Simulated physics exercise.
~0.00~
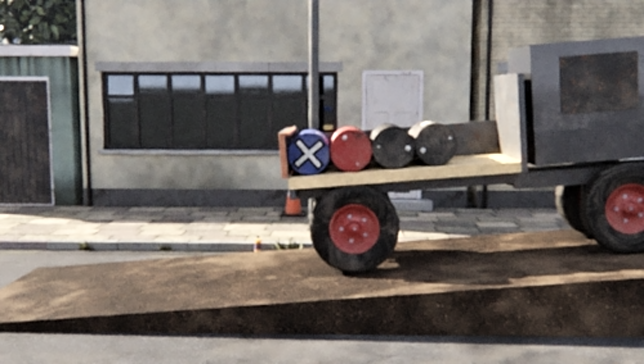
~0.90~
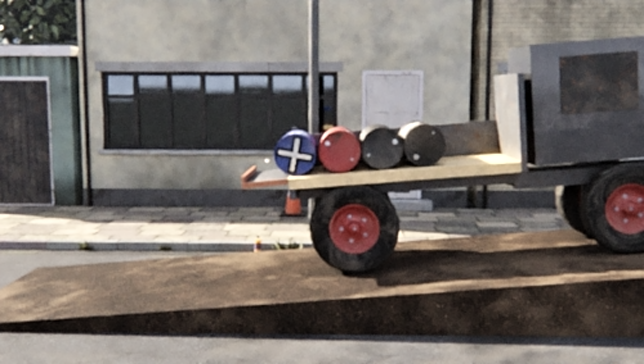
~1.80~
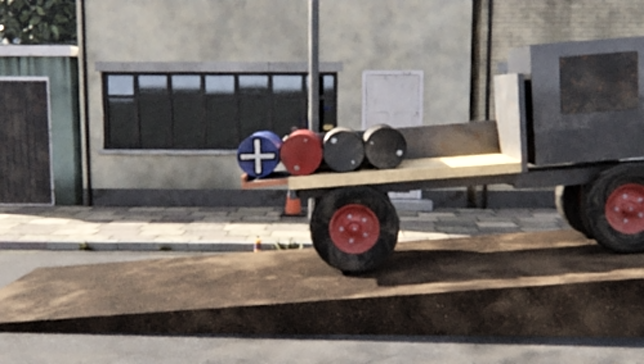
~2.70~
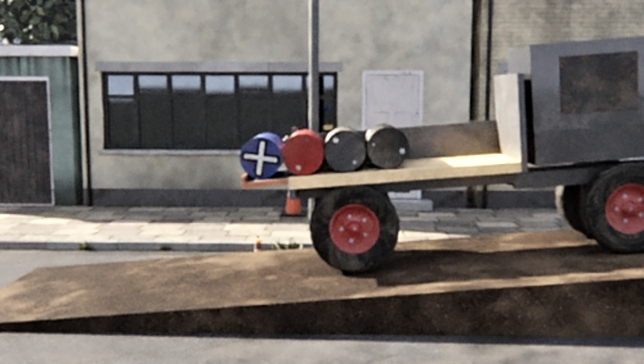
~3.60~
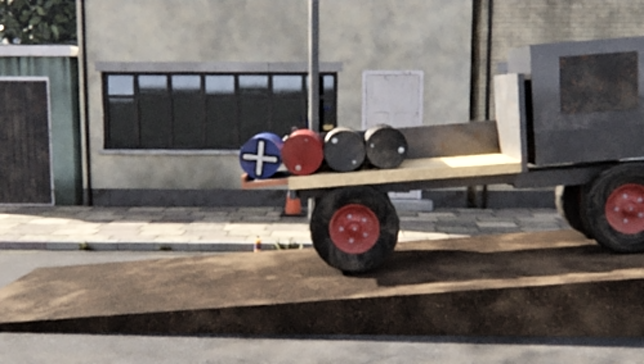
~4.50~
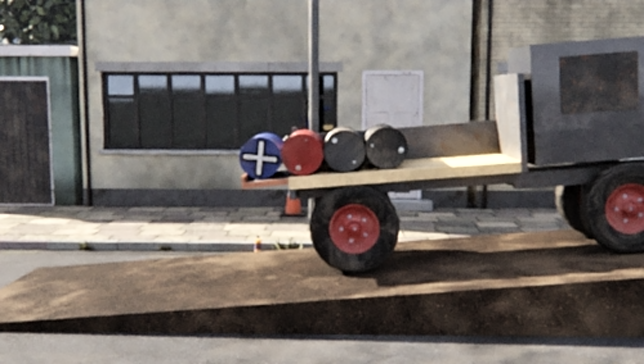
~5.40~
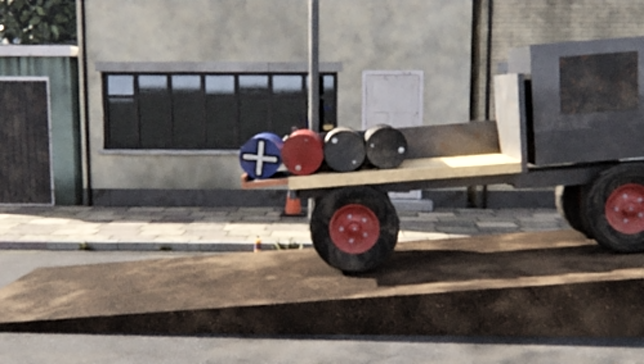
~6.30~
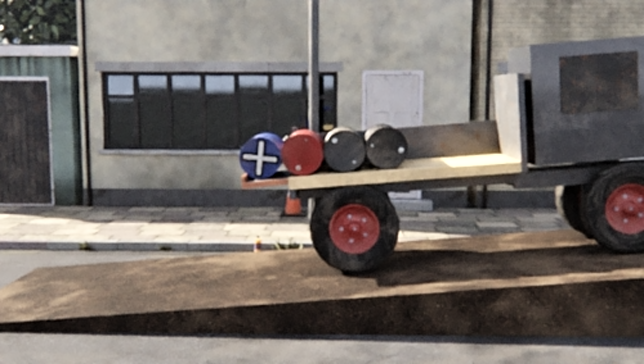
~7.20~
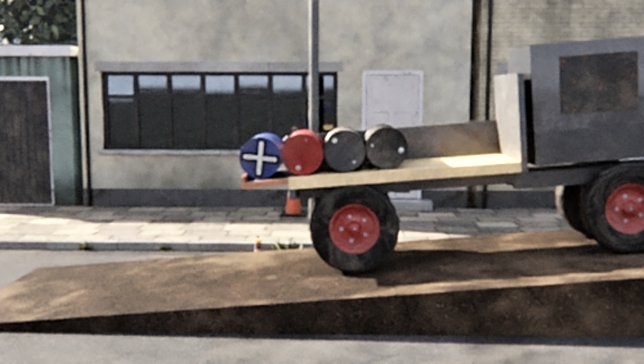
In the video, the tailgate of a sloping flatbed drops open and four drums, a blue one marked with a white cross, a red one and two dark ones, roll left until the blue drum stops at the tailgate's raised edge, with the others resting in a row behind it.
